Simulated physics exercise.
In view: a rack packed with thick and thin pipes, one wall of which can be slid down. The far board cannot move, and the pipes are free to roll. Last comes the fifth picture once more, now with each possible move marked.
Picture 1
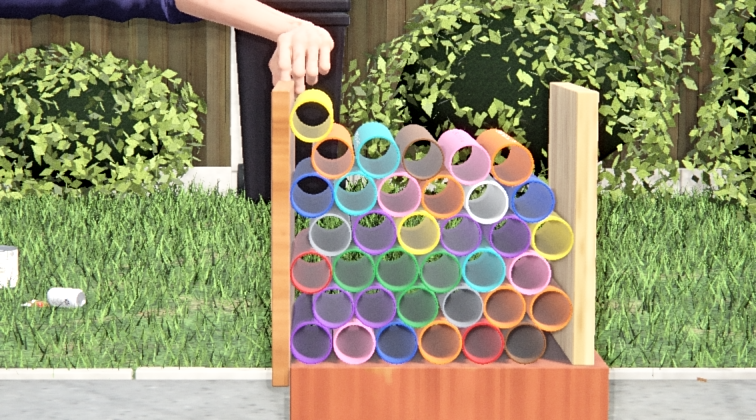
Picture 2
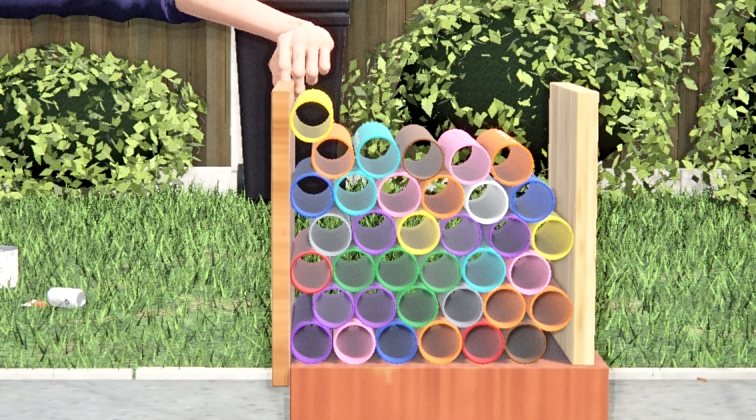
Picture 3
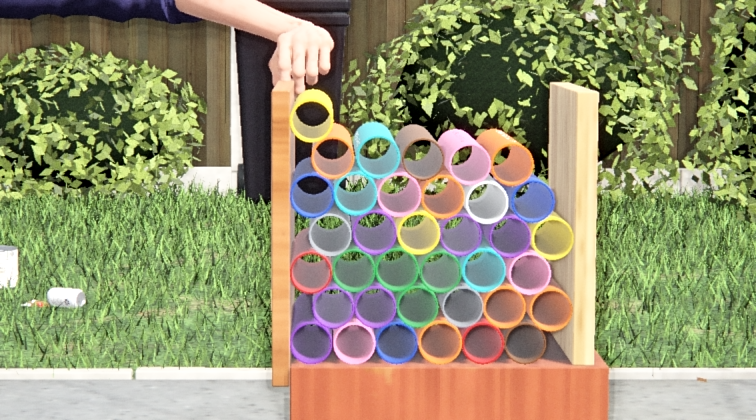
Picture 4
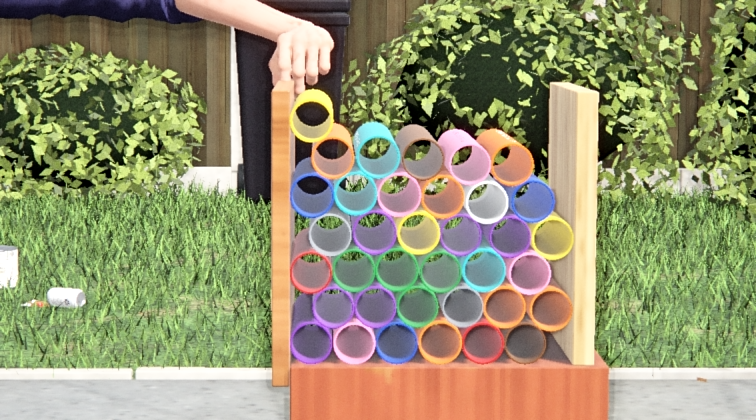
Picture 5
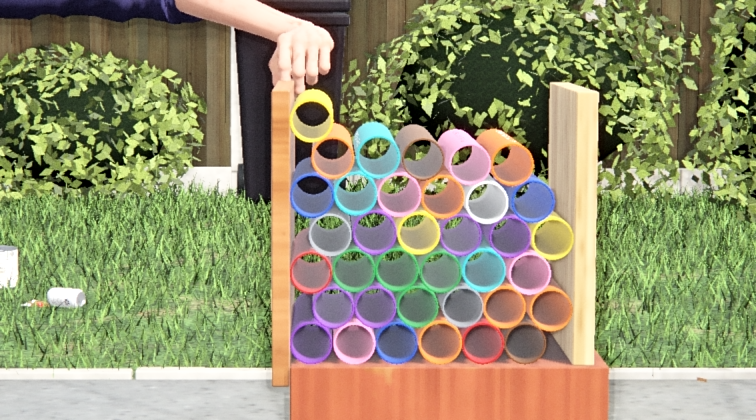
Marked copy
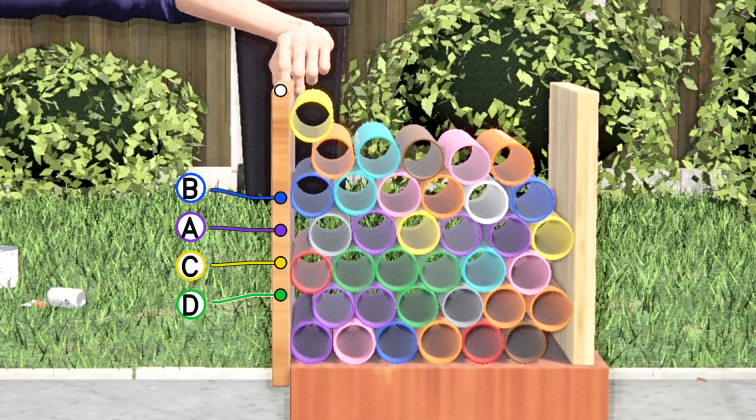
In a garden, a hand resting atop the left board of a rack stacked with colourful open-ended pipes, nothing visibly moving.
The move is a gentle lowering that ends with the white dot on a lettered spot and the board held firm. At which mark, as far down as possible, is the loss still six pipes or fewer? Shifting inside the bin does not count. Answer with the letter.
Stop at D.
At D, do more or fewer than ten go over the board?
It loses fewer than ten.
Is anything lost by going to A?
Yes, at A.
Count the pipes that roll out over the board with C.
At C the number is three.
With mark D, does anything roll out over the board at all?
At D: Yes.
On the marked copy, A at (281, 230); B at (281, 198); C at (281, 262); D at (281, 295); the white dot at (281, 91).
Taking D. A third of the way, top of the board (290, 176).
Two thirds of the way, top of the board (290, 272).
When it is over, top of the board (290, 294), three out over the board.
As for the rest, A one out over the board; B one out over the board; C three out over the board.
